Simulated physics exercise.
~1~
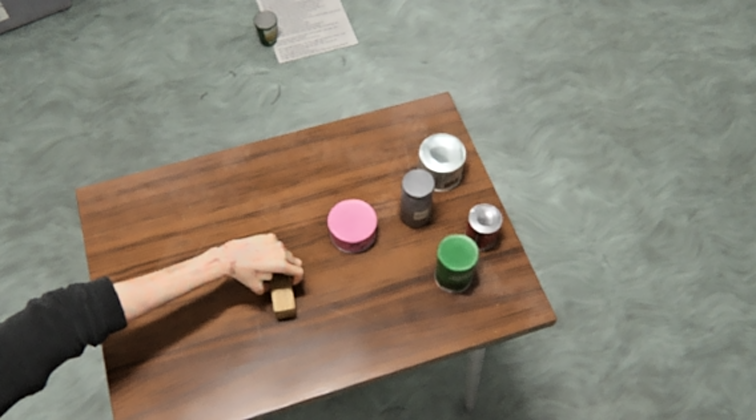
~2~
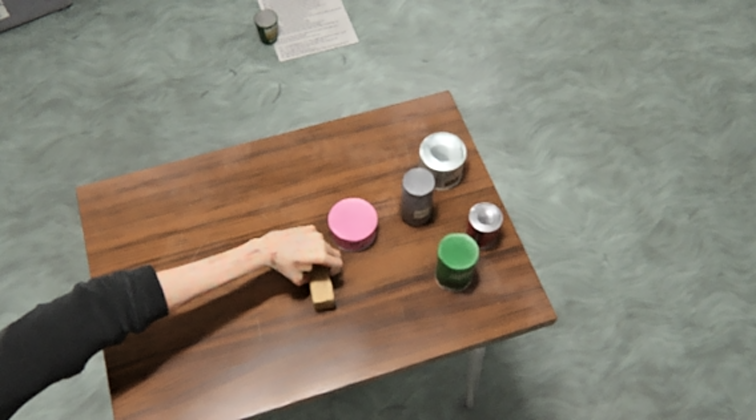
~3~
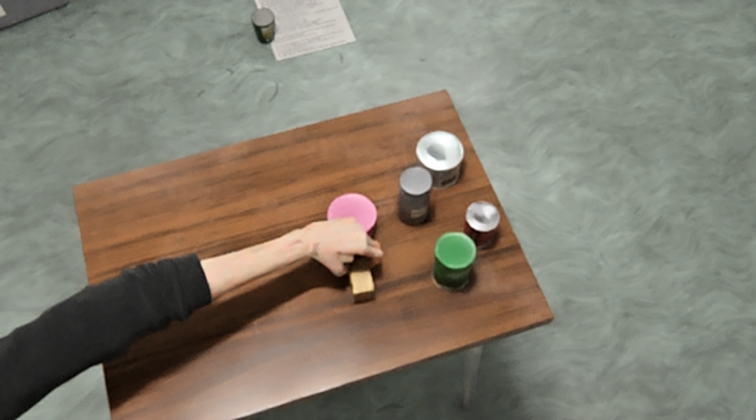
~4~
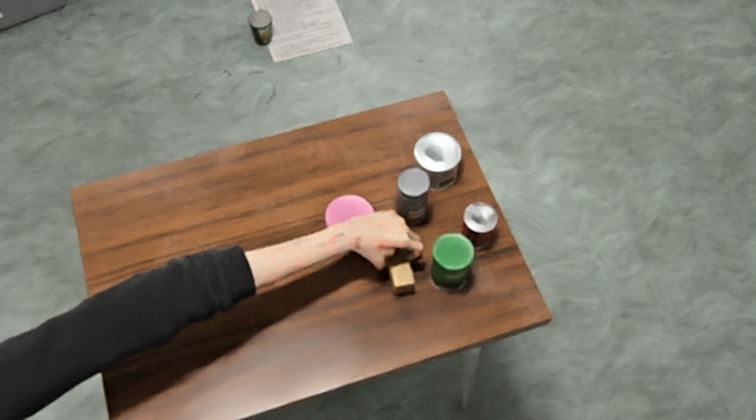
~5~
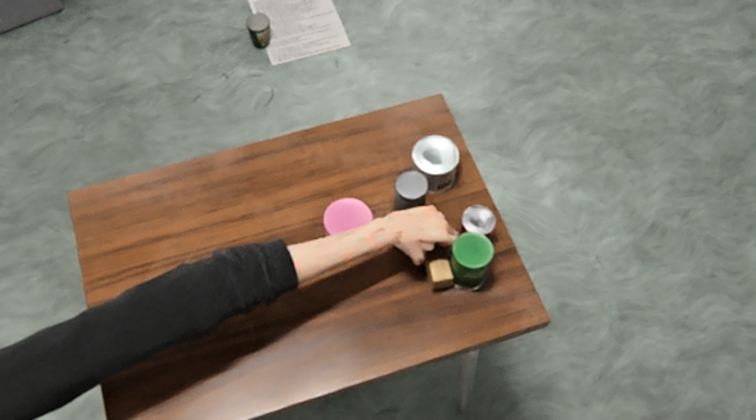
The footage shows a hand sliding a small wooden block rightward across a wooden table, passing in front of a pink tub and a grey jar, until it reaches a green tin and shifts it slightly right, still upright beside a red tin, with a white tub behind.
